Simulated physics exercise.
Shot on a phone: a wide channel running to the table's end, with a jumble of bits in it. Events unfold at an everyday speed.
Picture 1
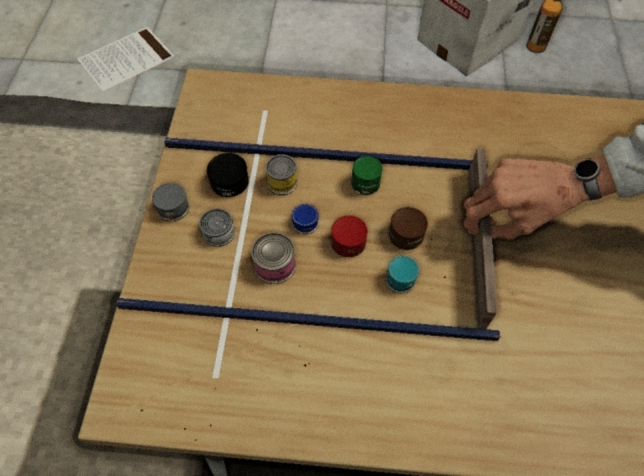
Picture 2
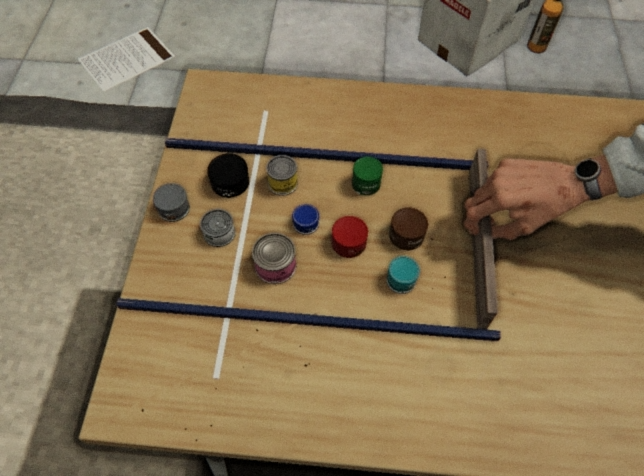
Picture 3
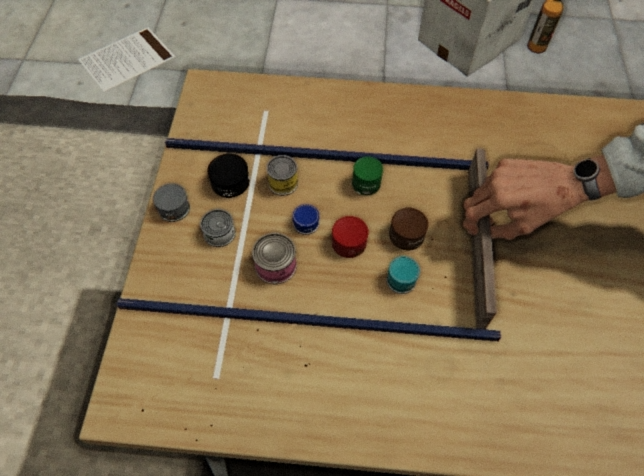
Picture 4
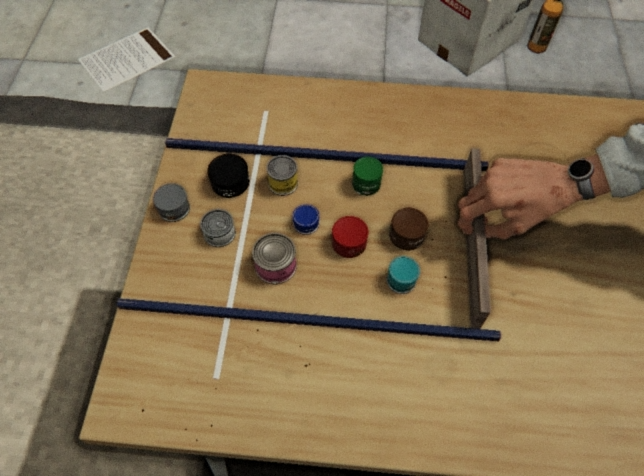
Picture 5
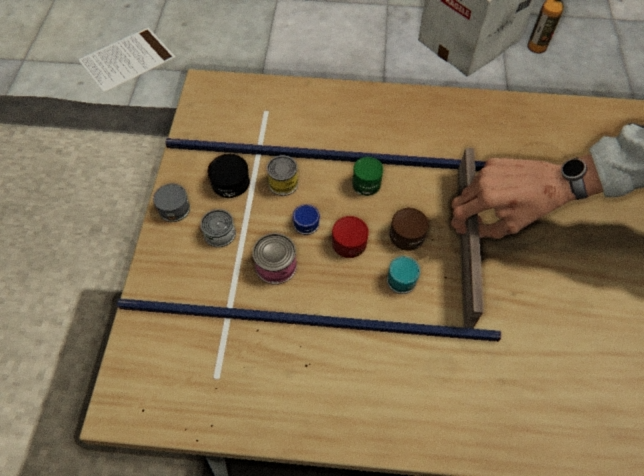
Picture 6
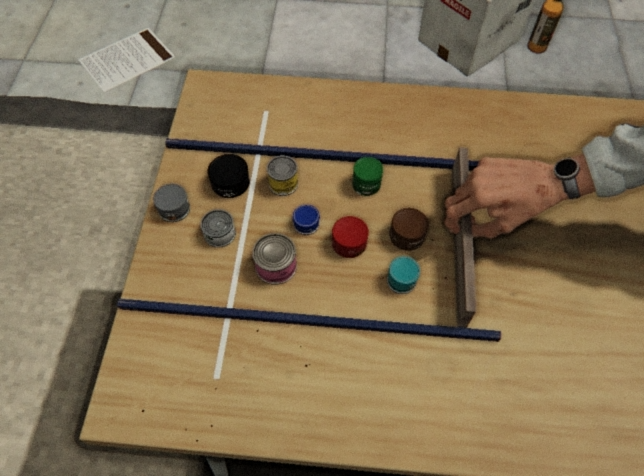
To begin with, a hand rests on an upright board at the right of a channel between two dark blue rails, with colourful tubs and tins scattered inside. The hand then slides the board a short way left toward the brown and turquoise tubs, while the containers stay still.
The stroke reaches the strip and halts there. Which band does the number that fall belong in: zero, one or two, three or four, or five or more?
It belongs in the zero band.
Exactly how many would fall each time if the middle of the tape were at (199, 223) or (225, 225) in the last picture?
First 2, second 0.
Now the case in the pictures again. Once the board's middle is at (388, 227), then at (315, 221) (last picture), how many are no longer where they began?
That makes 3 at the first spot and 7 at the second.
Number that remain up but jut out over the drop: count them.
The answer comes to 0.
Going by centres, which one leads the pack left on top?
Ending up nearest is the grey tin.
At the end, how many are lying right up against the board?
I count 4 of them.
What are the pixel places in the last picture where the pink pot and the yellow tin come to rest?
The pink pot comes to rest at (187, 256), and the yellow tin comes to rest at (213, 163).
Soon after, none off yet; grey tin at rest near (172, 203); white tin at rest near (218, 228); black tub at rest near (229, 176).
In the end, the number that fall off is zero.
